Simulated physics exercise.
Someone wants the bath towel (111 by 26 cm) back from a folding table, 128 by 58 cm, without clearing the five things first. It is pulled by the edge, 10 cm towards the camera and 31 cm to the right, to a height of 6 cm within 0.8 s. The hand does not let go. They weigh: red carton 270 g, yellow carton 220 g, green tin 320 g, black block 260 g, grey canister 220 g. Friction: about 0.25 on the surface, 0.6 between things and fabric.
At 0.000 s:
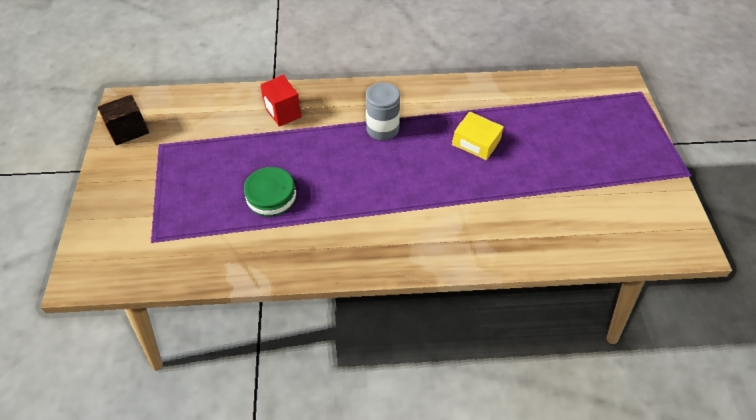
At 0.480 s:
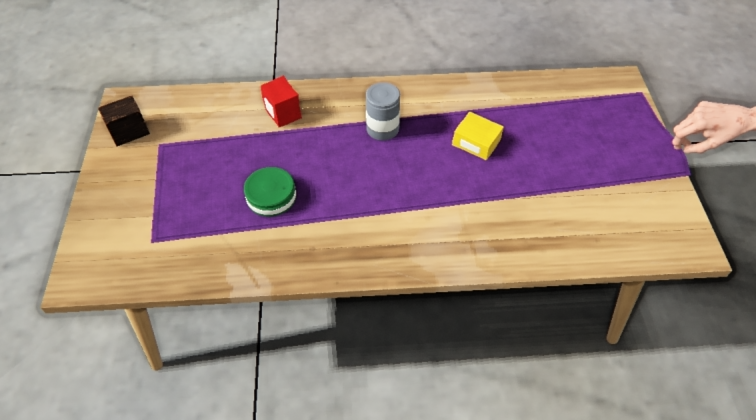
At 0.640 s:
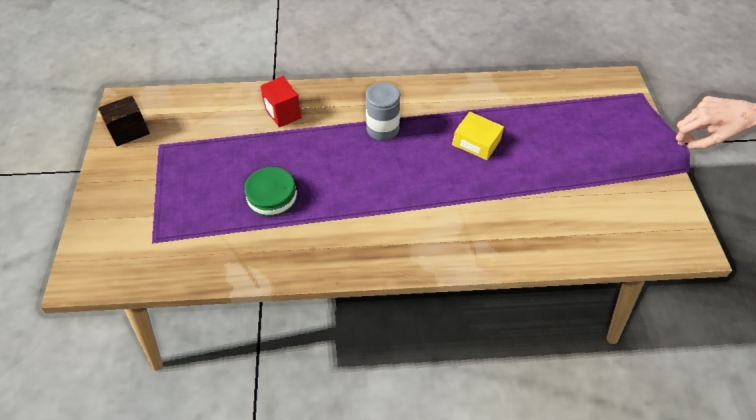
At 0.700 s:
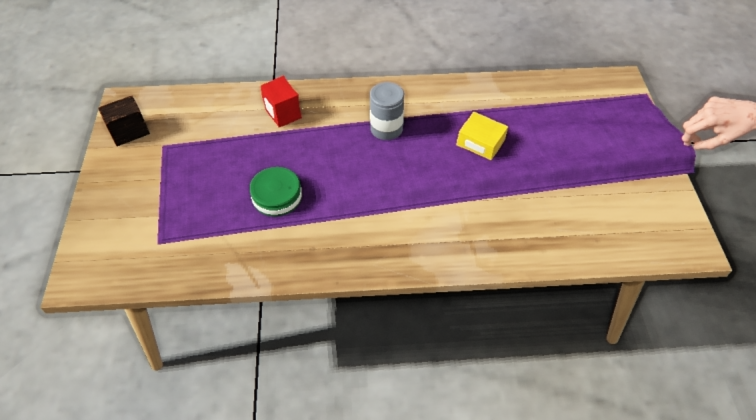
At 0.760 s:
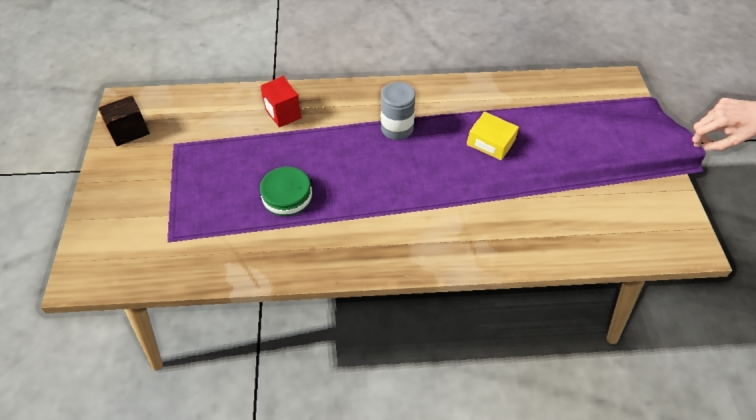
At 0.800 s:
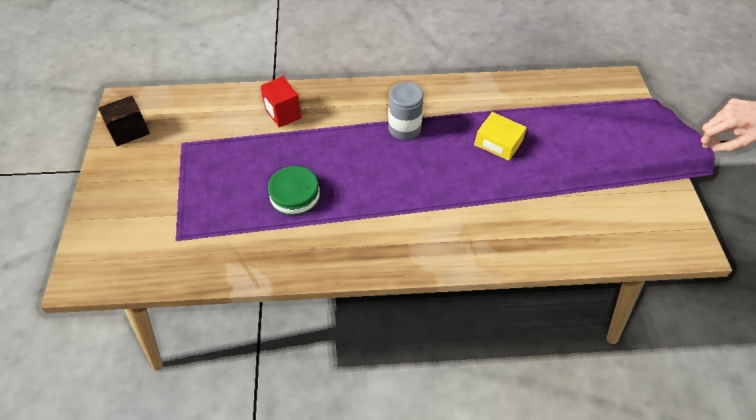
A hand reached in from the right, gripped the end of a purple towel and drew it a short way right across the wooden table, carrying the green tin, grey canister and yellow carton along.
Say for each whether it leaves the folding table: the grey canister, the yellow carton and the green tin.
In order: The grey canister remains up there; the yellow carton remains up there; the green tin keeps to the top.
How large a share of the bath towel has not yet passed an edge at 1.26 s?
Some 70 per cent of it.
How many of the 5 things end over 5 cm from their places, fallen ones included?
That makes 3.
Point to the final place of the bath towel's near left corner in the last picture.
Near (311, 227).
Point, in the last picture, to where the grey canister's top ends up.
At about (548, 99).
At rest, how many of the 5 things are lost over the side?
That makes 0.
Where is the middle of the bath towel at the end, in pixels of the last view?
Near (575, 169).
At 1.0 s, 85 % of the bath towel is still over the top; grey canister 14 cm off its start, yellow carton 14 cm off its start, green tin 13 cm off its start.
At 1.1 s, 80 % of the bath towel is still over the top; grey canister 24 cm off its start, yellow carton 23 cm off its start, green tin 22 cm off its start.
At 1.3 s, 70 % of the bath towel is still over the top; grey canister 31 cm off its start at (531, 98), yellow carton 30 cm off its start at (625, 141), green tin 29 cm off its start at (413, 181).
At 1.4 s, 70 % of the bath towel is still over the top; grey canister 34 cm off its start, yellow carton 34 cm off its start, green tin 32 cm off its start.
At 3.0 s, 70 % of the bath towel is still over the top; grey canister 34 cm off its start at (548, 99), yellow carton 34 cm off its start at (641, 143), green tin 32 cm off its start at (429, 181).
